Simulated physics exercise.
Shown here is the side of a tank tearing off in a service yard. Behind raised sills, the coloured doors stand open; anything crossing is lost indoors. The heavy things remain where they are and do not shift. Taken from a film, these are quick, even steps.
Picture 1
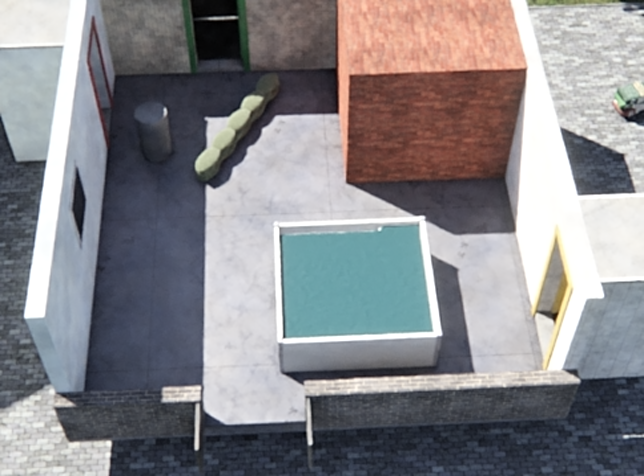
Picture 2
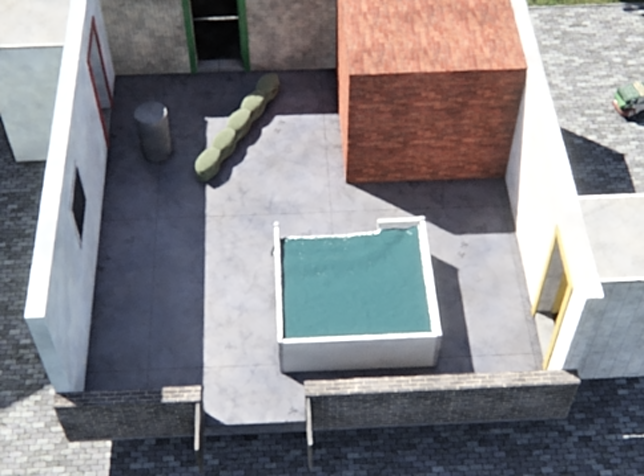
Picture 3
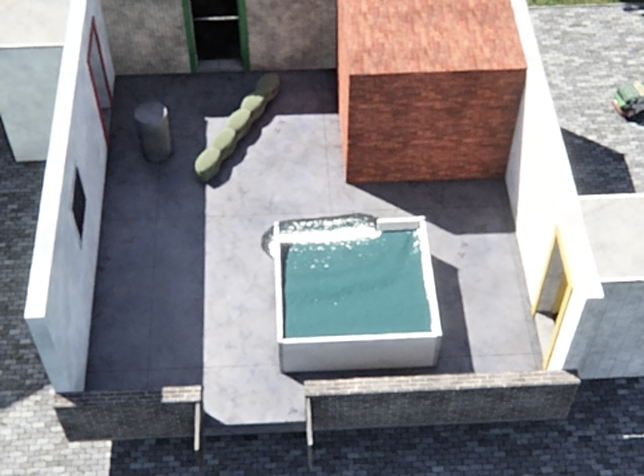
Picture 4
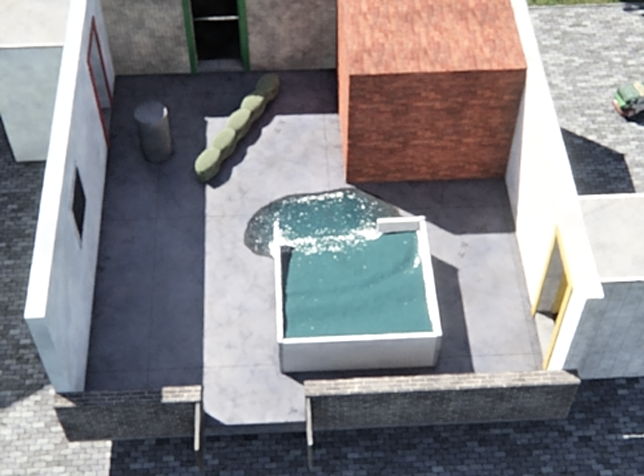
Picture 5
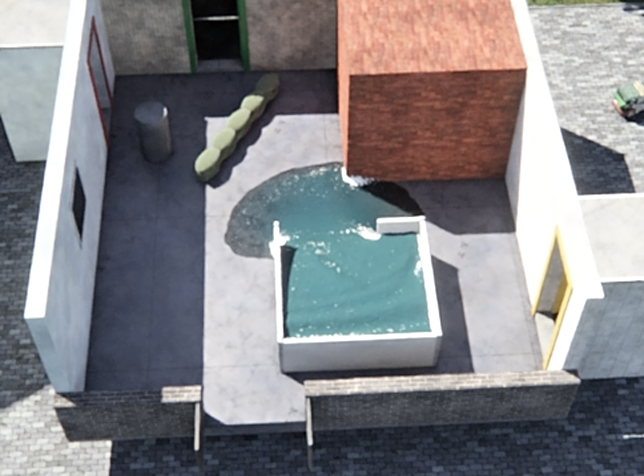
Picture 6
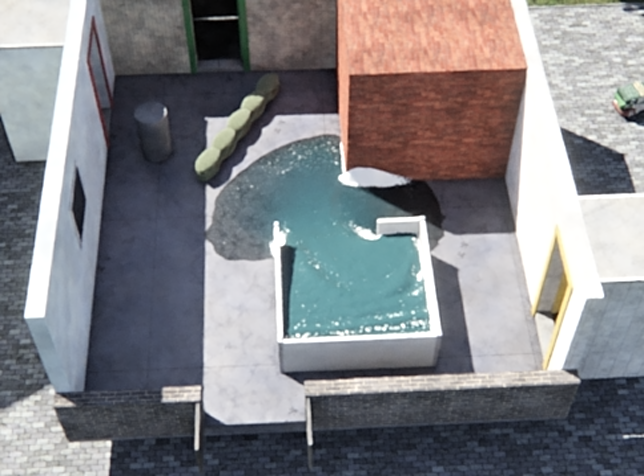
The video shows a walled yard with an open tank of green water; the tank's far side breaks open, and water pours out, spreading across the paving toward a hedge and around the base of a red brick block.
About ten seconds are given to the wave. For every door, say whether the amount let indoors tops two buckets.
In order: The yellow door sees two pails or less, the red door sees more than two pails, the green door sees two pails or less.
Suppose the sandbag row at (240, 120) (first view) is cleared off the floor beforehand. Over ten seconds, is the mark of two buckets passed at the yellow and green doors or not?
Yellow door not flooded, green door flooded.
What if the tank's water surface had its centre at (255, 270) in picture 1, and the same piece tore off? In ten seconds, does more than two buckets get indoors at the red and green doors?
Checking both, the red door goes past the limit while the green door goes past the limit.
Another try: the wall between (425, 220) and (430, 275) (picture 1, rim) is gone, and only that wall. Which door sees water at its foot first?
I'd say the door marked yellow.
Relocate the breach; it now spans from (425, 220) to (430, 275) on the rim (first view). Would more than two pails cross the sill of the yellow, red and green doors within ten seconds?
Result per door - yellow door: Exceeds; red door: Does not exceed; green door: Does not exceed.
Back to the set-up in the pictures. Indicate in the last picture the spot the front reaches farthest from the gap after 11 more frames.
About (181, 78).
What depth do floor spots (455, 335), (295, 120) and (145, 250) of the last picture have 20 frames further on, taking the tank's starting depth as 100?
In that order: 0, 40 and 0 per cent.
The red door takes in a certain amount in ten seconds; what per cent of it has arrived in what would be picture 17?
Roughly 0 percent.
A moment on, water covers 25 % of the floor; the yellow door not reached, the red door not reached, the green door not reached.
Next, water covers 40 % of the floor; the yellow door not reached, the red door not reached, the green door wet at the sill, nothing in.
Then, water covers 60 % of the floor; the yellow door wet at the sill, nothing in, the red door under two buckets in, the green door wet at the sill, nothing in.
Later, water covers 90 % of the floor; the yellow door wet at the sill, nothing in, the red door over two buckets in, the green door under two buckets in.
In the end, water covers 95 % of the floor; the yellow door wet at the sill, nothing in, the red door far over two buckets in, the green door under two buckets in.
